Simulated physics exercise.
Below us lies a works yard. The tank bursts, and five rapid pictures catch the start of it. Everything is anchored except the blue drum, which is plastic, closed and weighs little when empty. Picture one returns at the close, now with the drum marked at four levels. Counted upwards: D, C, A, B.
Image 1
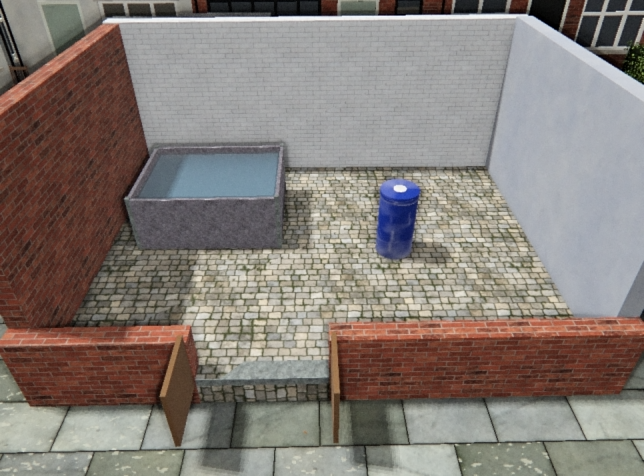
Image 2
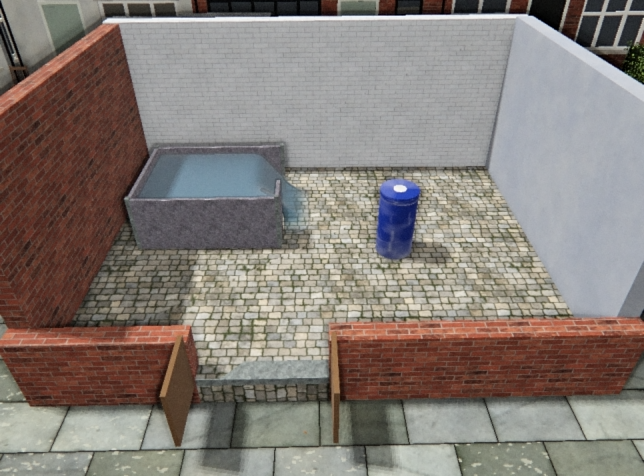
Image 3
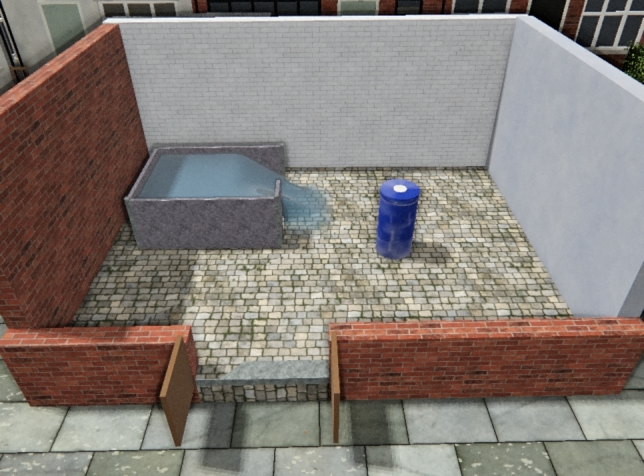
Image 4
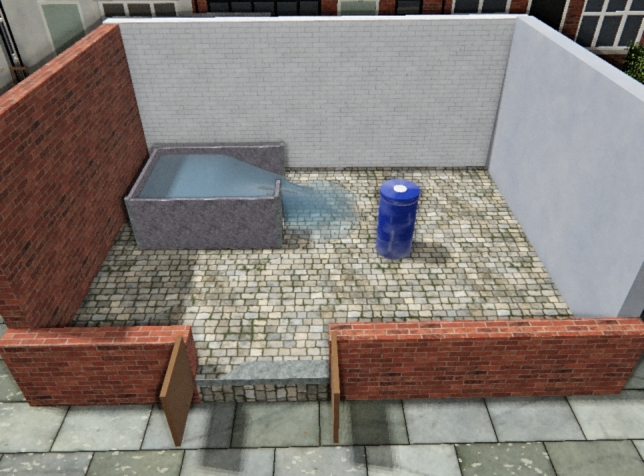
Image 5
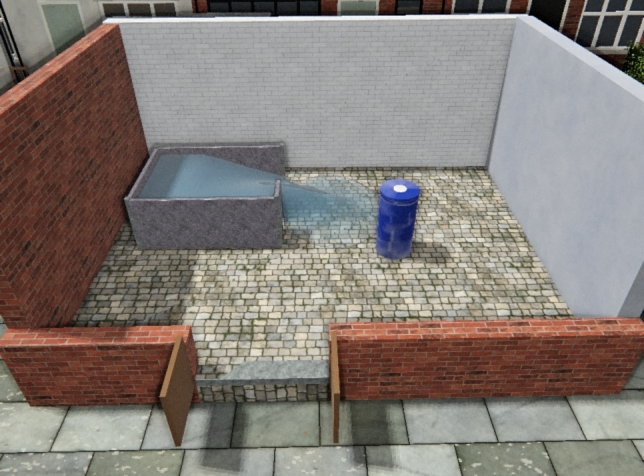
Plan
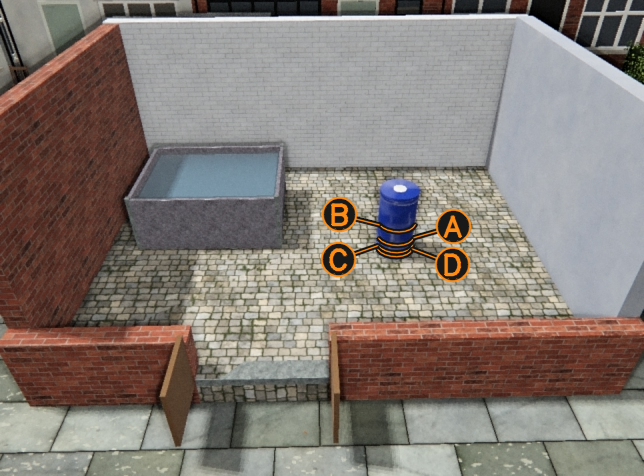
To begin with, a full stone tank stands at the left of a walled, cobbled yard, with a blue drum to its right and an open gate in front. Water then pours out at the tank's right side and spreads rightward over the cobbles, drawing nearer the unmoving drum.
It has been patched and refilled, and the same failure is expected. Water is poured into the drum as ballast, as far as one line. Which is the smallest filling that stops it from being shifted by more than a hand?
Use level A.
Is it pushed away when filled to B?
No.
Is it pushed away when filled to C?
Yes, it does.
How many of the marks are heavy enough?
Two of them.
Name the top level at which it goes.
C it is.
On the marked copy, A at (397, 245); B at (399, 231); C at (397, 252); D at (396, 256); from the bottom up D, C, A, B.
If A is chosen, it does not move.
If B is chosen, it does not move.
If C is chosen, it is pushed about its own width away.
If D is chosen, it is pushed about 6 times its own width away.
